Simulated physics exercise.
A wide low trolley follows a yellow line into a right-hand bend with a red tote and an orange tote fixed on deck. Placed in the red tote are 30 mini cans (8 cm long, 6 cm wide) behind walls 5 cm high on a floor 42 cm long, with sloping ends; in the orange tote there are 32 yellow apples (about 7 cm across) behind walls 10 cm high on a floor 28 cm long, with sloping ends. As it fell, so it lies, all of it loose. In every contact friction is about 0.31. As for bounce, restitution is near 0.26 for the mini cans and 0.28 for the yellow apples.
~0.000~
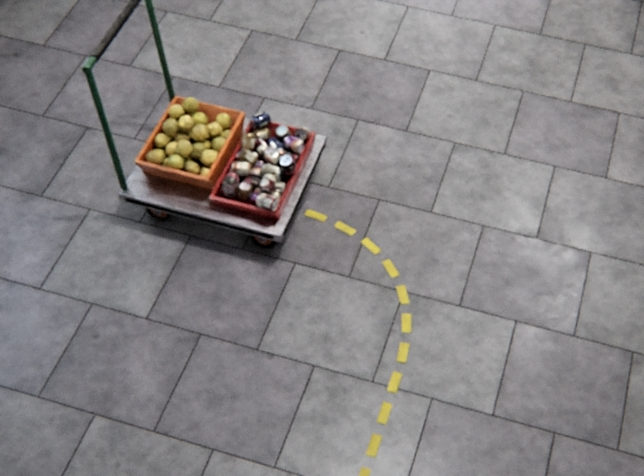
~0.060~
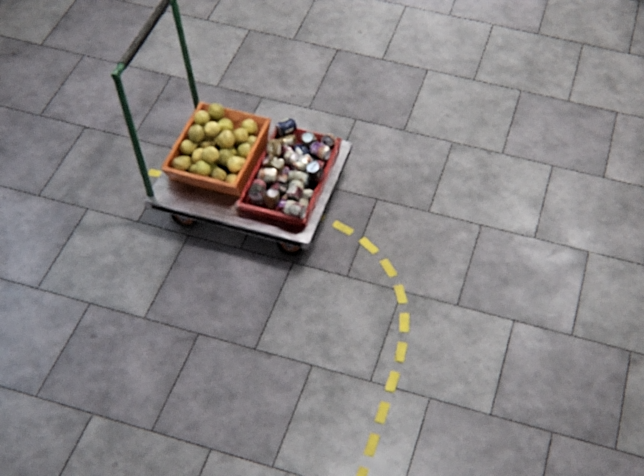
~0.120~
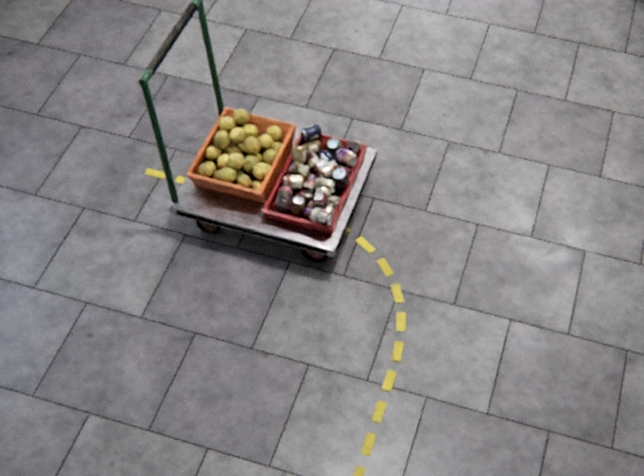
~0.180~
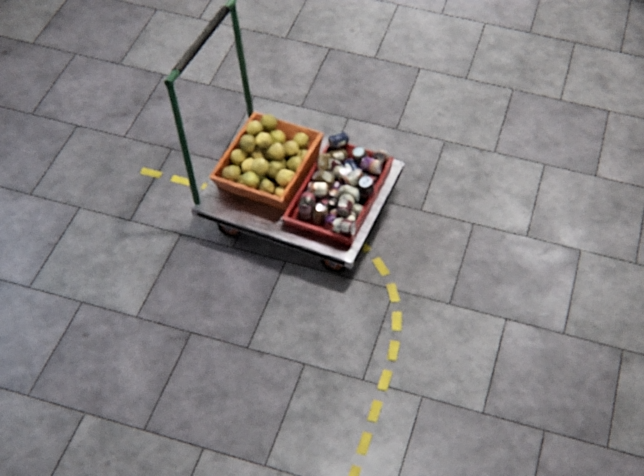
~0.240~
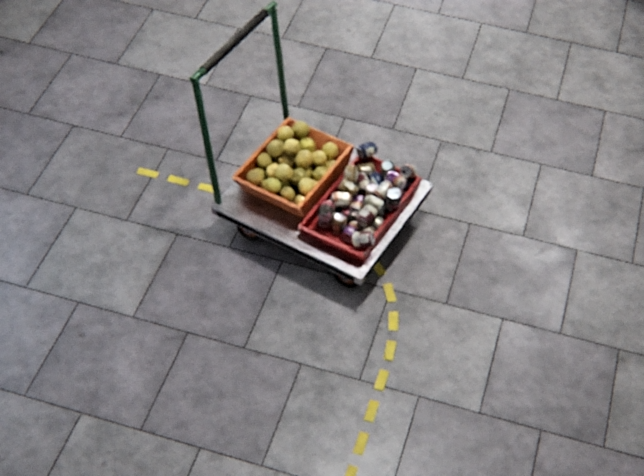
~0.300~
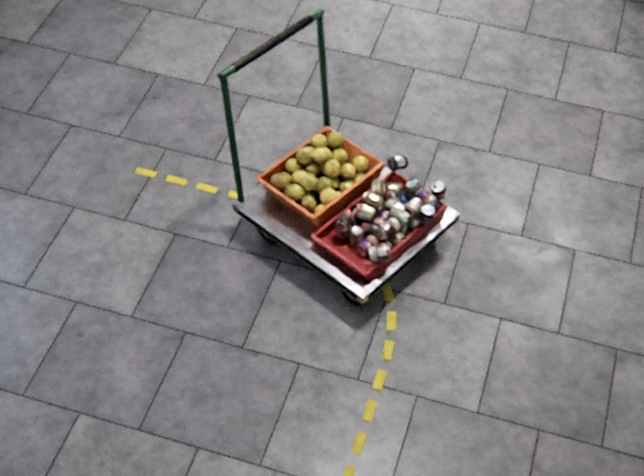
A flat cart carrying an orange tote of yellow apples and a red tote of small cans rolled right along a dashed yellow line, then turned toward the viewer as one can left the red tote.
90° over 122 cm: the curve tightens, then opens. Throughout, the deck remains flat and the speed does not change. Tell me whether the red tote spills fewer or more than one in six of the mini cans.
Honestly, the losses climb beyond a sixth.
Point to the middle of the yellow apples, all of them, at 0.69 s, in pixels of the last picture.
Middle: About (403, 319) px.
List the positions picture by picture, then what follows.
In the first frame (each is followed by its nearest rim corner in this view; the camera pans a little), red tote, (276, 212); orange tote, (208, 177); 0° round, 0 cm rolled; none out.
In the second frame, red tote, (304, 219); orange tote, (235, 184); 0° round, 12 cm rolled.
In the third frame, red tote, (330, 226); orange tote, (261, 191); 1° round, 25 cm rolled.
In the fourth frame, red tote, (349, 238); orange tote, (282, 198); 5° round, 37 cm rolled.
In the fifth frame, red tote, (361, 254); orange tote, (300, 206); 14° round, 49 cm rolled.
In the sixth frame, red tote, (367, 273); orange tote, (315, 216); 25° round, 62 cm rolled; 1 out, the lowest can at (398, 163).
After 0.39 s, red tote 26 in, 4 out and orange tote 32 in, 0 out.
After 0.51 s, red tote 23 in, 7 out and orange tote 32 in, 0 out.
After 0.69 s, red tote 21 in, 9 out and orange tote 31 in, 1 out.
Outcome (at 1.14 s), red tote 19 in, 11 out and orange tote 31 in, 1 out. Asked share, 11 of 30, 37 per cent.
